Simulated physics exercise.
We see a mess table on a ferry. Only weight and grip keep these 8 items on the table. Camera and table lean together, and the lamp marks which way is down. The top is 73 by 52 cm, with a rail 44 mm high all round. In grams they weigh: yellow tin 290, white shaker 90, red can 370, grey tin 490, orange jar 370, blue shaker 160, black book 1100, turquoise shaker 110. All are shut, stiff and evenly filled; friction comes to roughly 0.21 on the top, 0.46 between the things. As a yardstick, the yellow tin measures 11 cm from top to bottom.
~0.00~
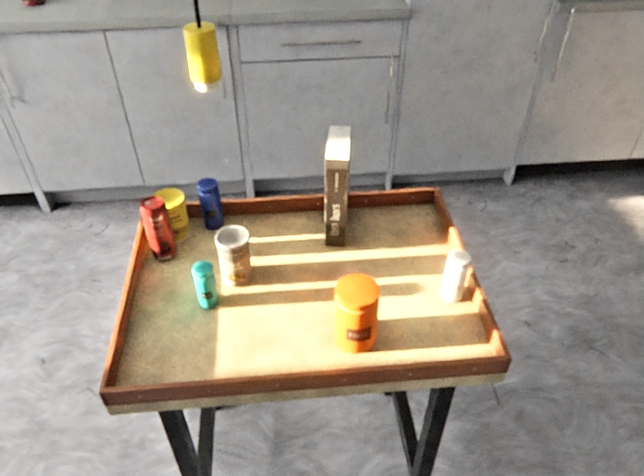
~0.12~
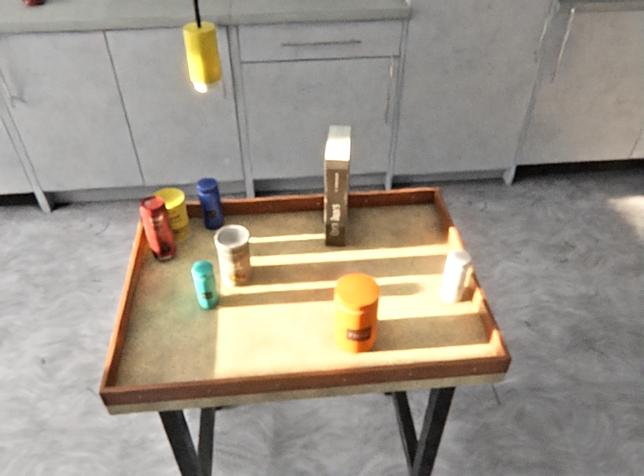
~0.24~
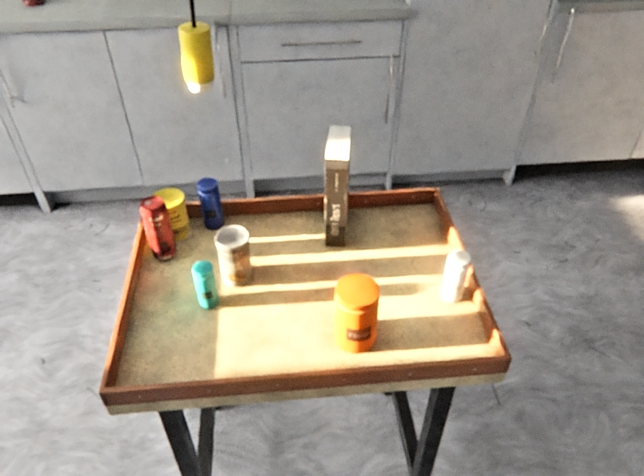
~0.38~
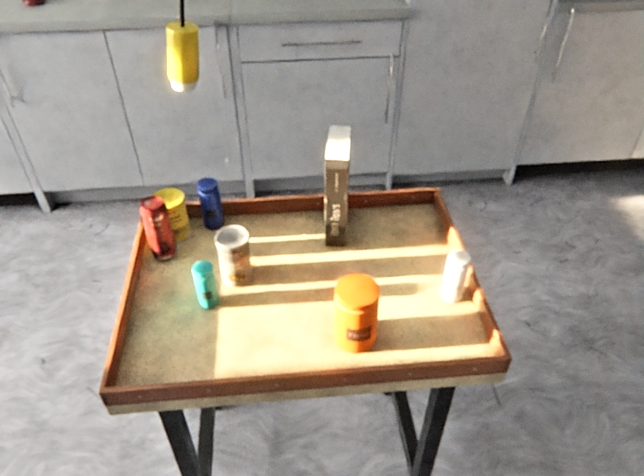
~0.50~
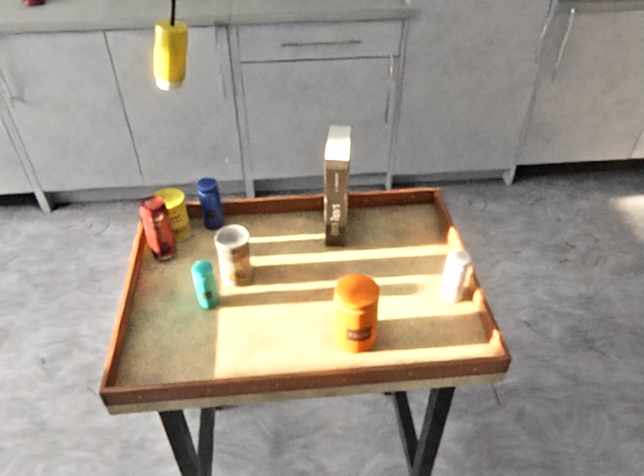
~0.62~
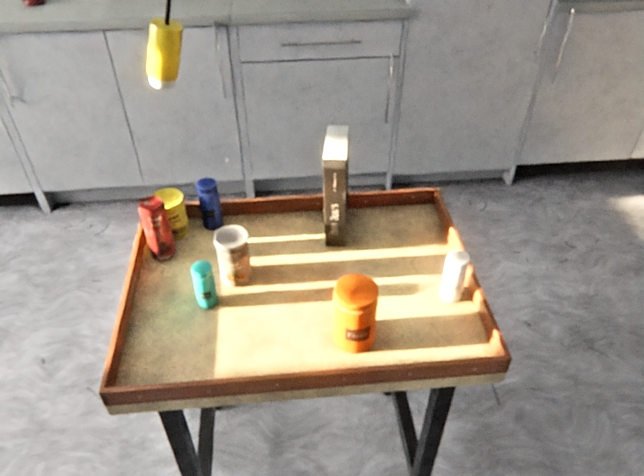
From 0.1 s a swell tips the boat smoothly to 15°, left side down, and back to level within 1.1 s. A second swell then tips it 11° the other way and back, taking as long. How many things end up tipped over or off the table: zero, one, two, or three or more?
In all, one.
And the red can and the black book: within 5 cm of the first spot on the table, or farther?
The red can stays put; the black book gets shifted.
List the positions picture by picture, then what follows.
In the first picture, boat level; yellow tin (172, 216); white shaker (455, 277).
In the second picture, boat level; orange jar (356, 314); blue shaker (211, 204).
In the third picture, heel 2°, left side down; black book (338, 188); turquoise shaker (206, 285).
In the fourth picture, heel 8°, left side down; red can (159, 230); grey tin (235, 257).
In the fifth picture, heel 12°, left side down; orange jar (356, 314); blue shaker (211, 204).
In the sixth picture, heel 15°, left side down; yellow tin (171, 216); white shaker (454, 277).
By 0.92 s, heel 8°, left side down; yellow tin 3 cm from its spot near (159, 217); white shaker 3 cm from its spot near (442, 277); black book rocked 30° off its seat.
By 1.12 s, heel 1°, left side down; white shaker 3 cm from its spot near (441, 277); yellow tin 3 cm from its spot near (159, 217); black book on its side.
When it is over (2.8 s), lying over on the table, black book; not toppled but over 5 cm from the start, grey tin; the other 6 within 5 cm of the start. In the last view, yellow tin near (159, 217), white shaker near (441, 277).
